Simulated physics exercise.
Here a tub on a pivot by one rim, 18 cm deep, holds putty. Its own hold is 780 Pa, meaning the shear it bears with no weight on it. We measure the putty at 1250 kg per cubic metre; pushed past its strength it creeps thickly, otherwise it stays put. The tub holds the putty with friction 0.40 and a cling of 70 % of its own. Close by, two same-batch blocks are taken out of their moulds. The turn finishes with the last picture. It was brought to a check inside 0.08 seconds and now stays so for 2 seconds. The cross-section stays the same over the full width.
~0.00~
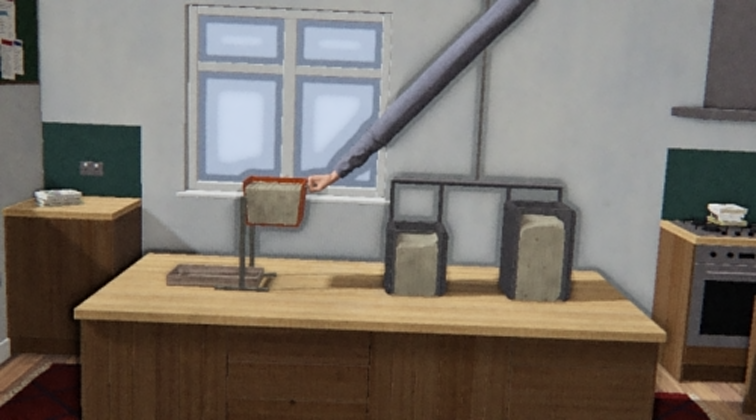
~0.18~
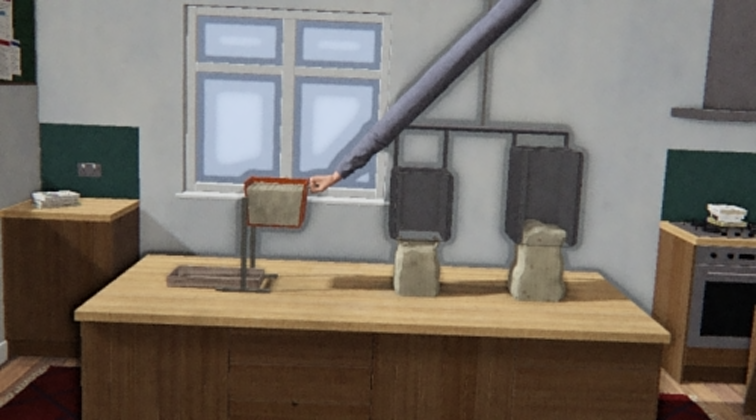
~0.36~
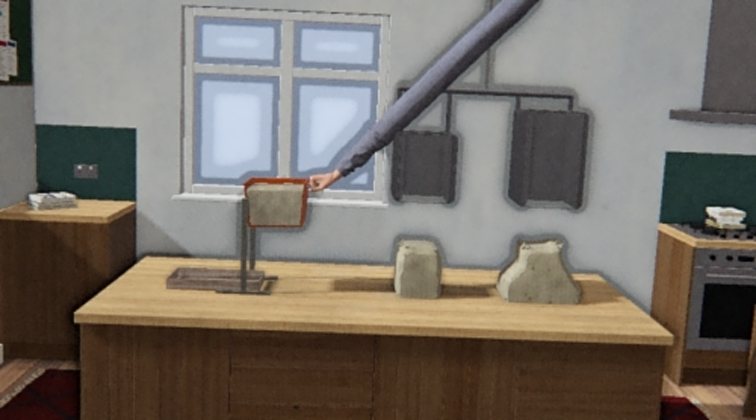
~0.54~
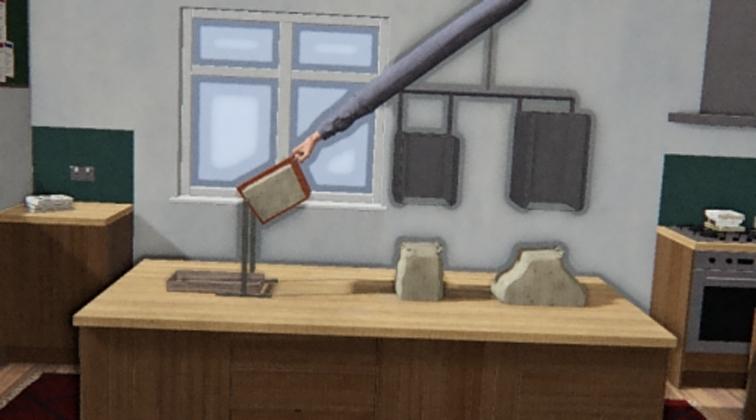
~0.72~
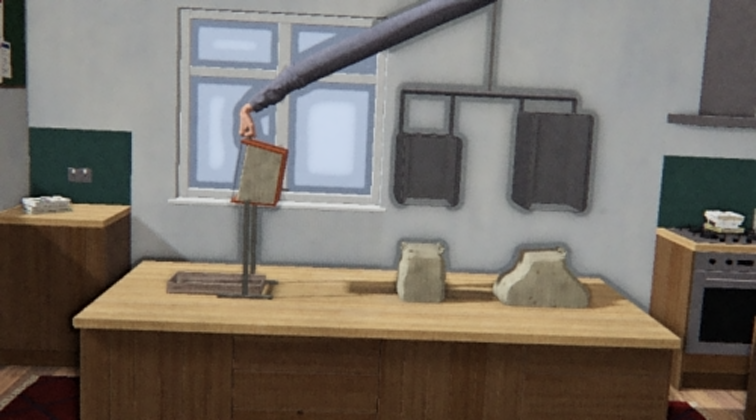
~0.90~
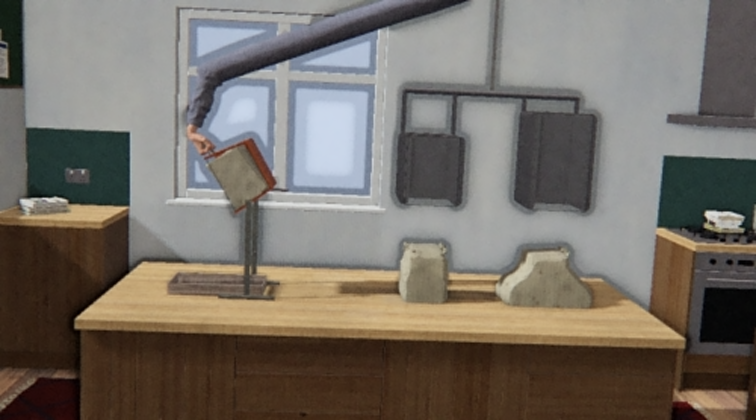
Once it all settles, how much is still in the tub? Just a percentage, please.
I would say about 0 percent.
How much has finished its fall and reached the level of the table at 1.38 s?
About 100 %.
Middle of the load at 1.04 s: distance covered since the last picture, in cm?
Around 14 cm.
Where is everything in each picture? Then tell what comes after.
The first picture shows handle-side rim at (302, 184), tilt 0 degrees; top of the putty at (294, 190); blocks stand 24 cm, 36 cm (left to right).
The second picture shows handle-side rim at (304, 185), tilt 0 degrees; top of the putty at (296, 190); blocks stand 24 cm, 33 cm (left to right).
The third picture shows handle-side rim at (304, 184), tilt 2 degrees; top of the putty at (299, 190); blocks stand 23 cm, 26 cm (left to right).
The fourth picture shows handle-side rim at (289, 159), tilt 32 degrees; top of the putty at (289, 167); blocks stand 23 cm, 23 cm (left to right).
The fifth picture shows handle-side rim at (241, 143), tilt 82 degrees; top of the putty at (251, 146); blocks stand 23 cm, 23 cm (left to right).
The sixth picture shows handle-side rim at (205, 160), tilt 120 degrees; top of the putty at (235, 148); blocks stand 23 cm, 23 cm (left to right).
After 1.04 s, the tub is at 121 degrees and holds 28 %.
After 1.21 s, the tub is at 121 degrees and holds 0 %.
After 1.38 s, the tub is at 121 degrees and holds 0 %.
After 1.55 s, the tub is at 121 degrees and holds 0 %.
After 2.90 s, at the end, the tub is at 121 degrees and holds 0 %.
